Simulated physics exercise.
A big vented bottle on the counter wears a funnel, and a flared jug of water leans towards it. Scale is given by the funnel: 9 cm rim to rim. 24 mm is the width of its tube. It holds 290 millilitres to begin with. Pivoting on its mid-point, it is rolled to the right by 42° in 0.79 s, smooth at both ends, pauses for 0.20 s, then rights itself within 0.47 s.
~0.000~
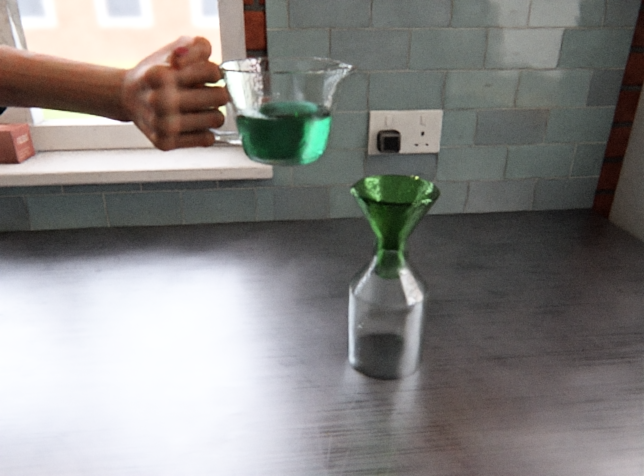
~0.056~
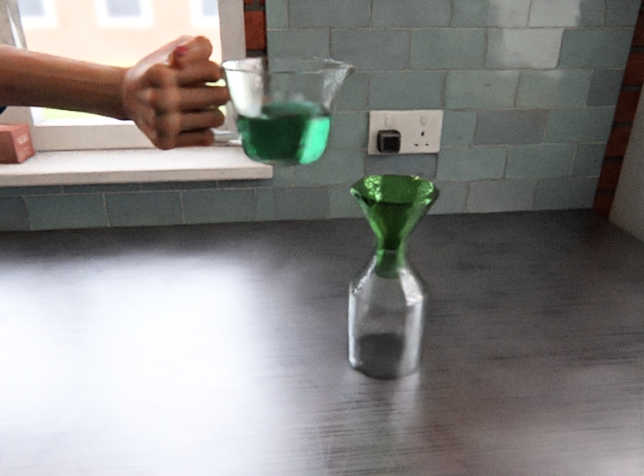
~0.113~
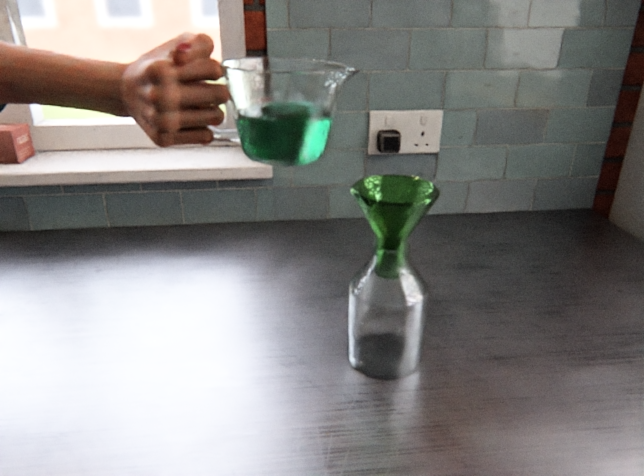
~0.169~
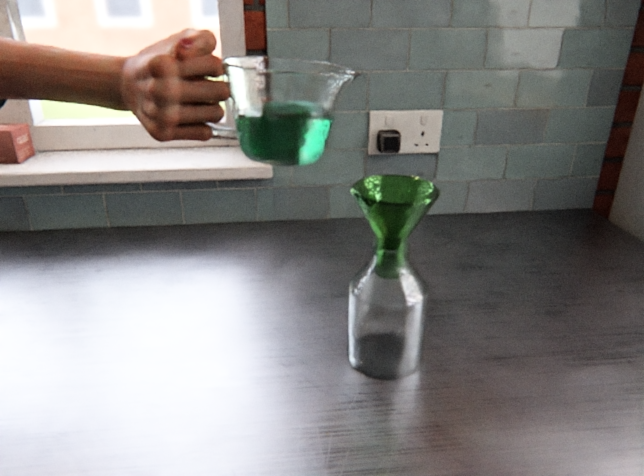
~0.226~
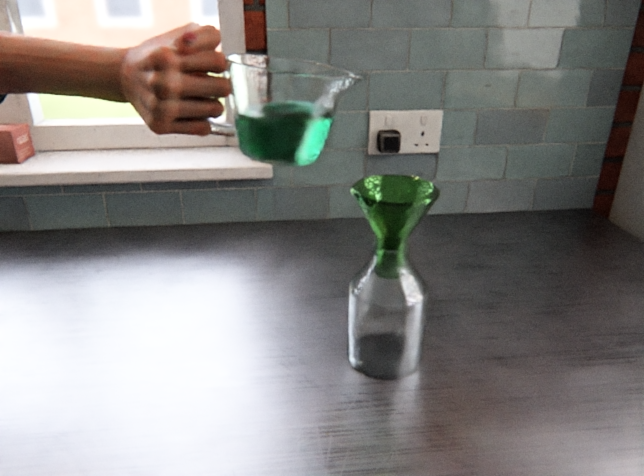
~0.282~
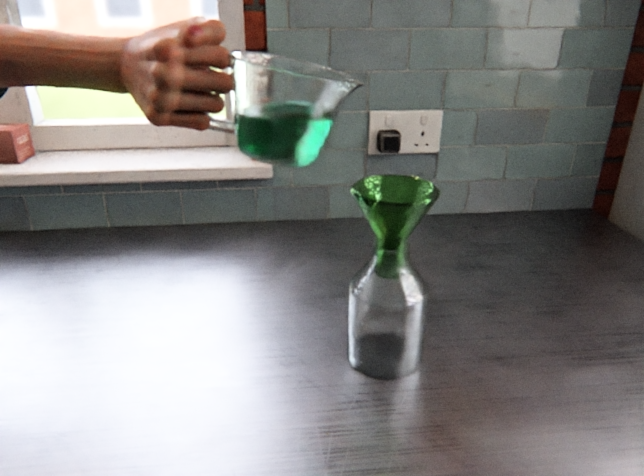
A hand holds a glass jug of green liquid and gradually tilts it to the right.
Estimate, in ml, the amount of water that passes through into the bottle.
I would put it at about 30 ml.
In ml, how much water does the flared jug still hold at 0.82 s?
Liquid remaining: Approx. 280 ml.
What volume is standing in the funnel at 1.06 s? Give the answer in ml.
Reading: Approx. 5 ml.
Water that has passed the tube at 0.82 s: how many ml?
The amount is roughly 0 ml.
After 0.59 s the tilt is 36° and 0 ml has passed the tube, 0 ml is in the funnel, 290 ml in the flared jug and 0 ml has missed.
After 0.82 s the tilt is 42° and 0 ml has passed the tube, 0 ml is in the funnel, 280 ml in the flared jug and 0 ml has missed.
After 1.06 s the tilt is 40° and 15 ml has passed the tube, 5 ml is in the funnel, 265 ml in the flared jug and 0 ml has missed.
After 1.32 s the tilt is 9° and 30 ml has passed the tube, 0 ml is in the funnel, 260 ml in the flared jug and 0 ml has missed.
In the end 30 ml has passed the tube, 0 ml is in the funnel, 260 ml in the flared jug and 0 ml has missed.
